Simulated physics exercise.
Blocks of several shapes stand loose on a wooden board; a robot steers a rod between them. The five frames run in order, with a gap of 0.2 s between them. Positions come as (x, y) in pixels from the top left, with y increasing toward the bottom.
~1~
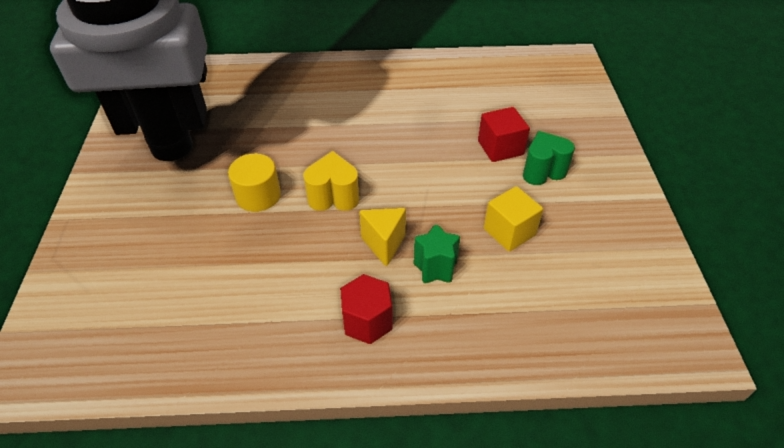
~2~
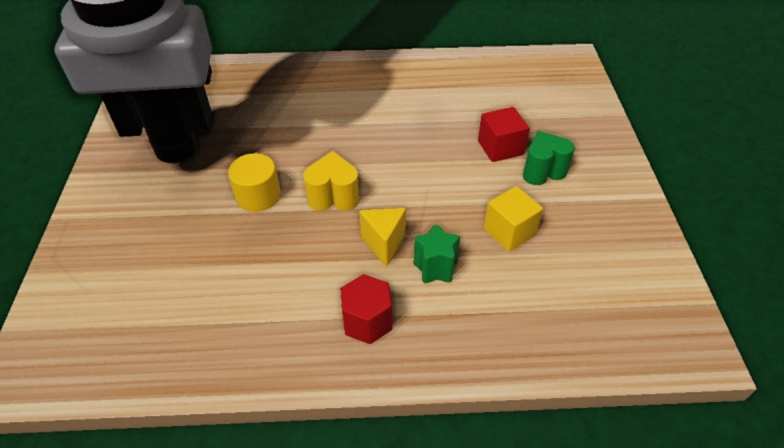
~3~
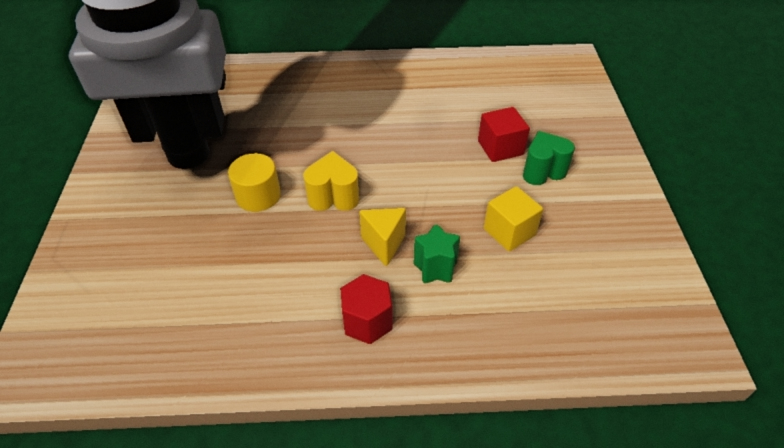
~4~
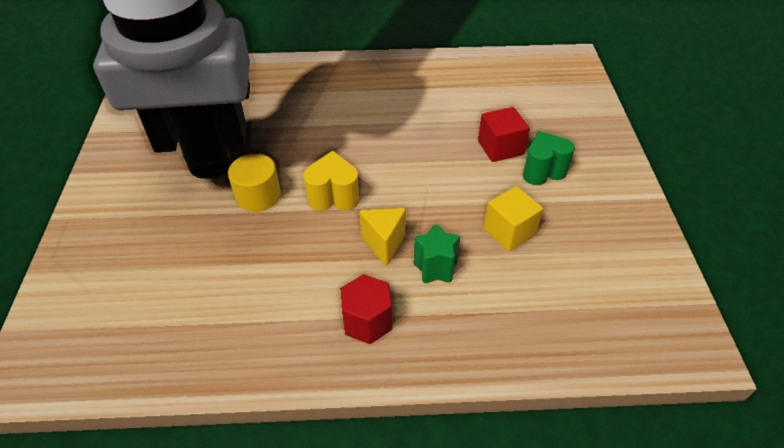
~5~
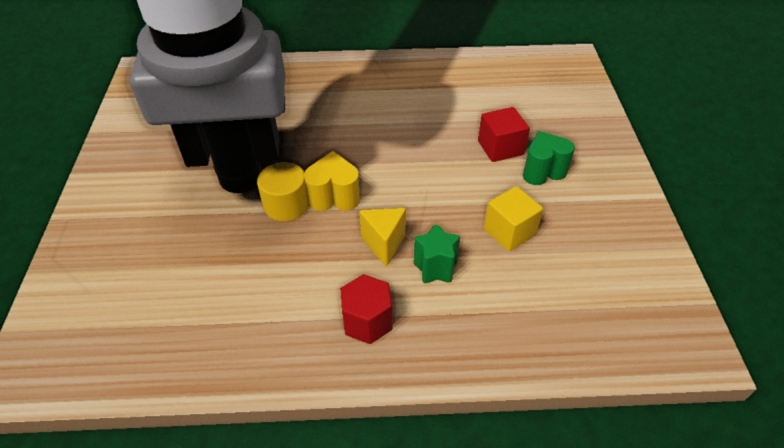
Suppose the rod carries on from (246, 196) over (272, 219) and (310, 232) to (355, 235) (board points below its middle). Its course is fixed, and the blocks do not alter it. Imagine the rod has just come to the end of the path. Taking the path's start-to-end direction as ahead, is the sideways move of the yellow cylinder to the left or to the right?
Its sideways move is to the left.
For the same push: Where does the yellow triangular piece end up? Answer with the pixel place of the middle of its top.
If I read the scene right, the answer is (427, 217).
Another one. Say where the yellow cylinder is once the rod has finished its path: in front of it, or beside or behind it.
The yellow cylinder stays in front.
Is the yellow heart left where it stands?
No, that is not what happens.
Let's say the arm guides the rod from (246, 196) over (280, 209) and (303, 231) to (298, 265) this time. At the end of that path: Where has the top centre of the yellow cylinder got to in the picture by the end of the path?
Close to (346, 208).
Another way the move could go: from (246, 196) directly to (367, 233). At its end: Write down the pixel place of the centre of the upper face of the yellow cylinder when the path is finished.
Roughly at (411, 219).
On the path given first. One third of the way, rod at (268, 202); yellow cylinder at (313, 193); yellow heart at (355, 170), turned 35° anticlockwise.
Two thirds of the way, rod at (308, 216); yellow cylinder at (354, 202); yellow heart at (371, 168), turned 80° anticlockwise; yellow triangular piece at (398, 222), turned 15° clockwise.
At the end, rod at (353, 218); yellow cylinder at (398, 196); yellow heart at (383, 164), turned 120° anticlockwise; yellow triangular piece at (427, 217), turned 70° clockwise; green star at (445, 246), turned 25° clockwise.
